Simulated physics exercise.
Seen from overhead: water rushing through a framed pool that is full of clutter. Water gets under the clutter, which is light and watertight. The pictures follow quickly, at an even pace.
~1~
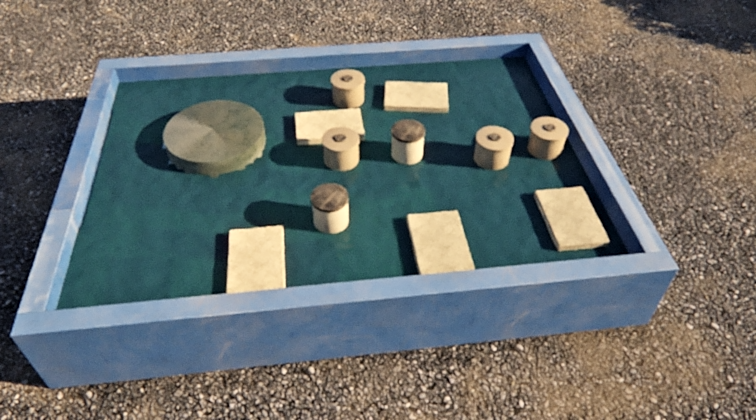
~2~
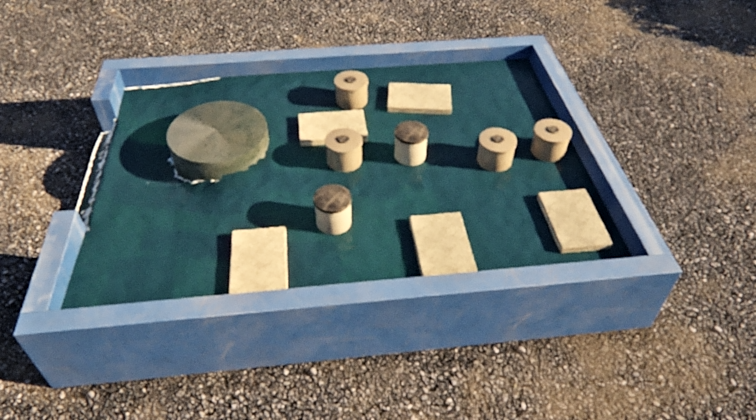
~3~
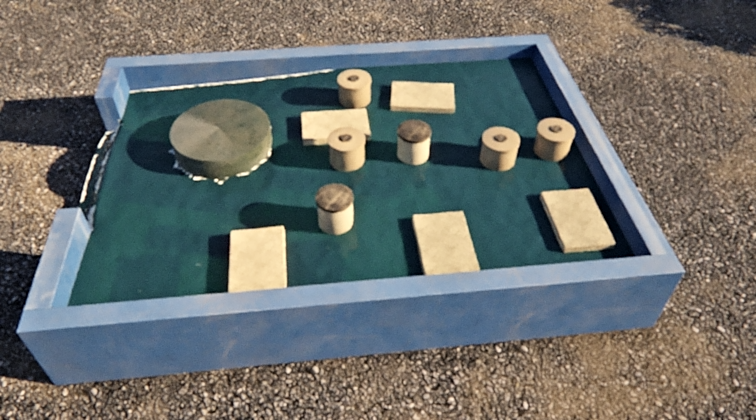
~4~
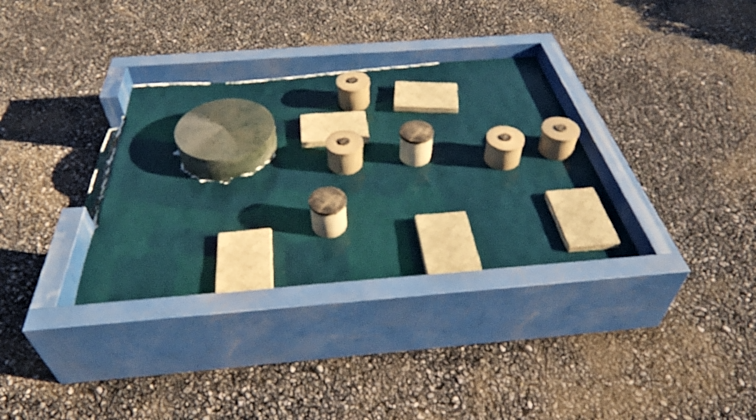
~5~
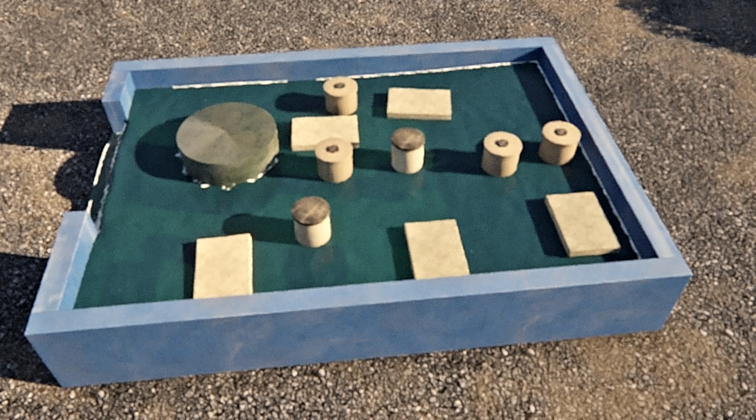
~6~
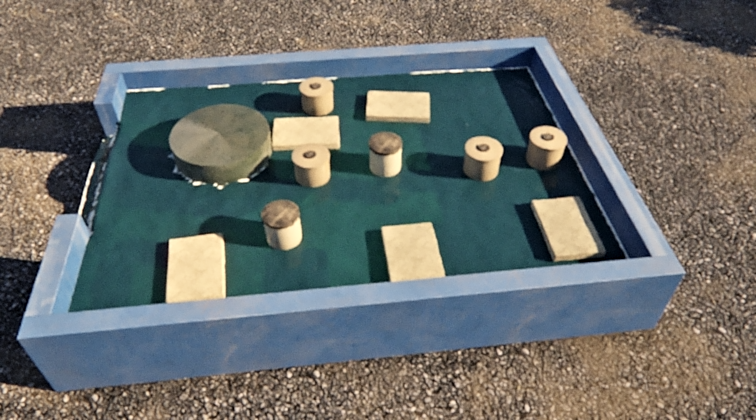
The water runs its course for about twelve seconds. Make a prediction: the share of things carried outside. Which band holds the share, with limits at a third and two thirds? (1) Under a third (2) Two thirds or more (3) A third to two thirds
3, A third to two thirds.
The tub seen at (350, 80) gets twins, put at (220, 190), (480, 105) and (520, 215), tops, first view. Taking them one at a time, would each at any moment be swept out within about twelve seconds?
Okay, one at a time: Gets out, next does not get out, last does not get out.
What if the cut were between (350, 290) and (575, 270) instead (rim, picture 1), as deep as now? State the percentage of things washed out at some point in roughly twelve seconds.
Roughly 80 in a hundred.
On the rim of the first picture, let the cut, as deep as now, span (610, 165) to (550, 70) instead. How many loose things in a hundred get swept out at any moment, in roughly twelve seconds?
That would be near 80 per cent of the things.
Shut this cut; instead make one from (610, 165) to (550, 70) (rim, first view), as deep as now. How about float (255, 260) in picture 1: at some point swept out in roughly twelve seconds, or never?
Remains.
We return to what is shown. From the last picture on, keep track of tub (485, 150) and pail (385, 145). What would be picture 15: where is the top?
(459, 158) and (339, 156), roughly.
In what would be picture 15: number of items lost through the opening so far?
By that point the tally is 1.
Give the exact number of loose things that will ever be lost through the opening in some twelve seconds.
It comes to 5.
A moment on, 0 of 11 are out; 11 afloat.
Next, 1 of 11 are out; 10 afloat.
Later, 4 of 11 are out; 7 afloat.
In the end, 5 of 11 are out; 6 afloat.
